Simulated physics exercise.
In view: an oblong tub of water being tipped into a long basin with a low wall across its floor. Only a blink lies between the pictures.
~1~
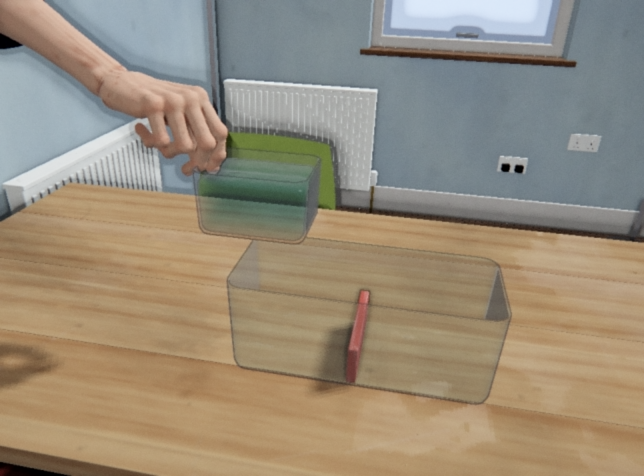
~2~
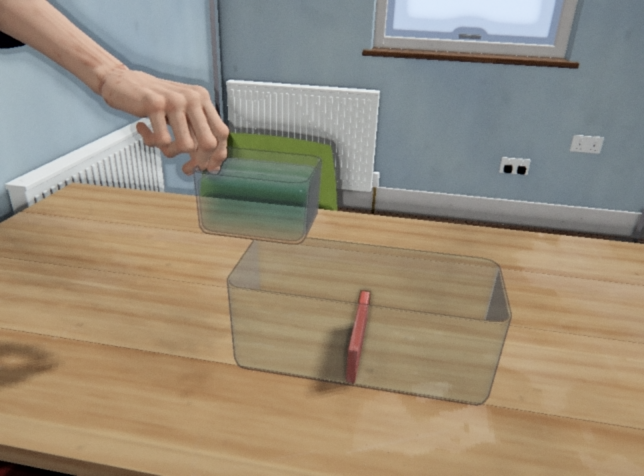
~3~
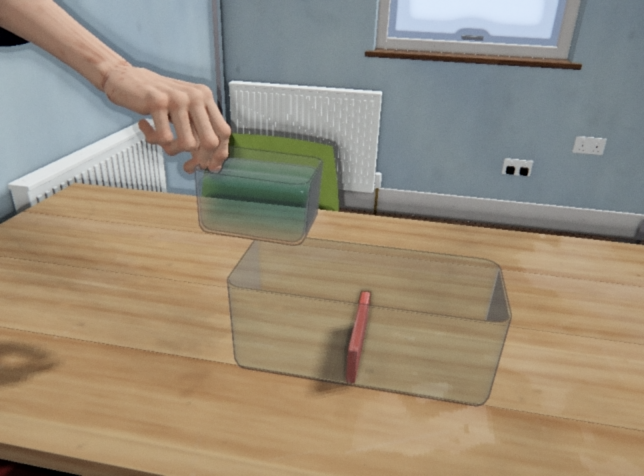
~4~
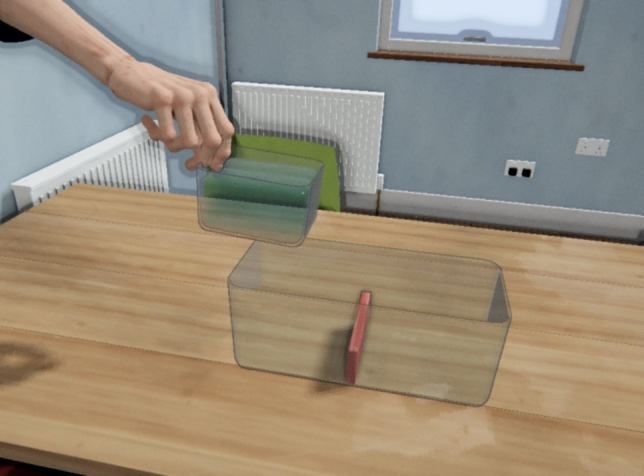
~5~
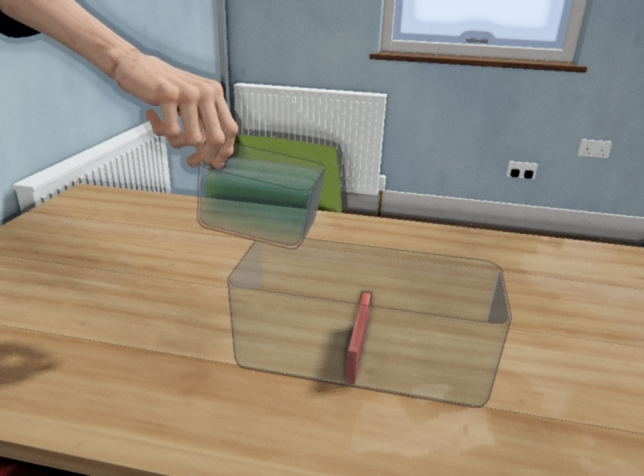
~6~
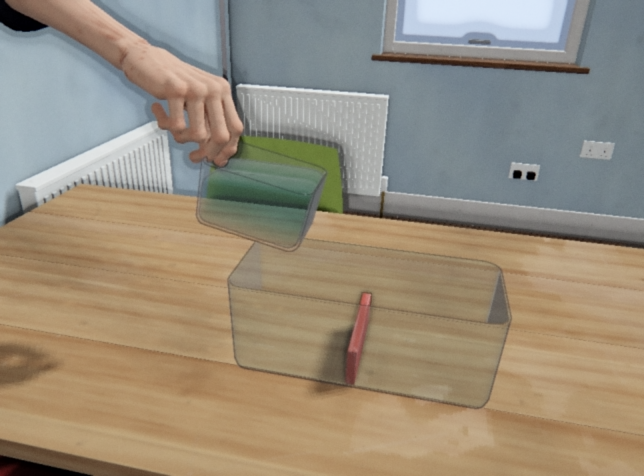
In the video, a hand holds a small clear tub of greenish water above the left end of a long transparent basin with a low red wall across its floor, then gradually tilts the tub slightly to the right.
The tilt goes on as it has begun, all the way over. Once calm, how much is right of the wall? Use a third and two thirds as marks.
In the end from a third to two thirds is right of the wall.
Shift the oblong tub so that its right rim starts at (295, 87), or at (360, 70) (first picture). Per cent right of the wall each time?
About 55 and 90 per cent.
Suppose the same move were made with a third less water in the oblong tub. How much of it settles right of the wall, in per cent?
Roughly 20 in a hundred.
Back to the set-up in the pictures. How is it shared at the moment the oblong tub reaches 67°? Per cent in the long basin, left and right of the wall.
The left part 5 per cent, the right part 15.
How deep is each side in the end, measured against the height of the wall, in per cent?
Near 30 on the left, 40 on the right.
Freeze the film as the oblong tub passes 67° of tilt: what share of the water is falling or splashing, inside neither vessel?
It comes to 25 per cent or so.
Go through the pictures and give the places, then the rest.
The first frame shows tilt 0°; pouring edge (314, 171); surface from (210, 167) to (314, 177); the long basin's rim runs from (243, 258) to (504, 290); the wall's top is at (359, 319).
The second frame shows tilt 0°; pouring edge (315, 171); surface from (210, 167) to (314, 178).
The third frame shows tilt 2°; pouring edge (316, 173); surface from (212, 167) to (315, 178).
The fourth frame shows tilt 4°; pouring edge (317, 176); surface from (213, 168) to (316, 179).
The fifth frame shows tilt 8°; pouring edge (319, 179); surface from (214, 167) to (318, 180).
The sixth frame shows tilt 12°; pouring edge (320, 184); surface from (216, 168) to (319, 181).
A moment on, the oblong tub is tipped part way and 53 per cent is still to pour, 6 is left of the wall and 16 right of it.
Next, the oblong tub is tipped right over and 10 per cent is still to pour, 33 is left of the wall and 54 right of it.
Then the oblong tub is tipped right over and 0 per cent is still to pour, 45 is left of the wall and 54 right of it.
Later the oblong tub is tipped right over and 0 per cent is still to pour, 45 is left of the wall and 54 right of it.
In the end 45 per cent lies left of the wall, 54 right of it and 1 outside.
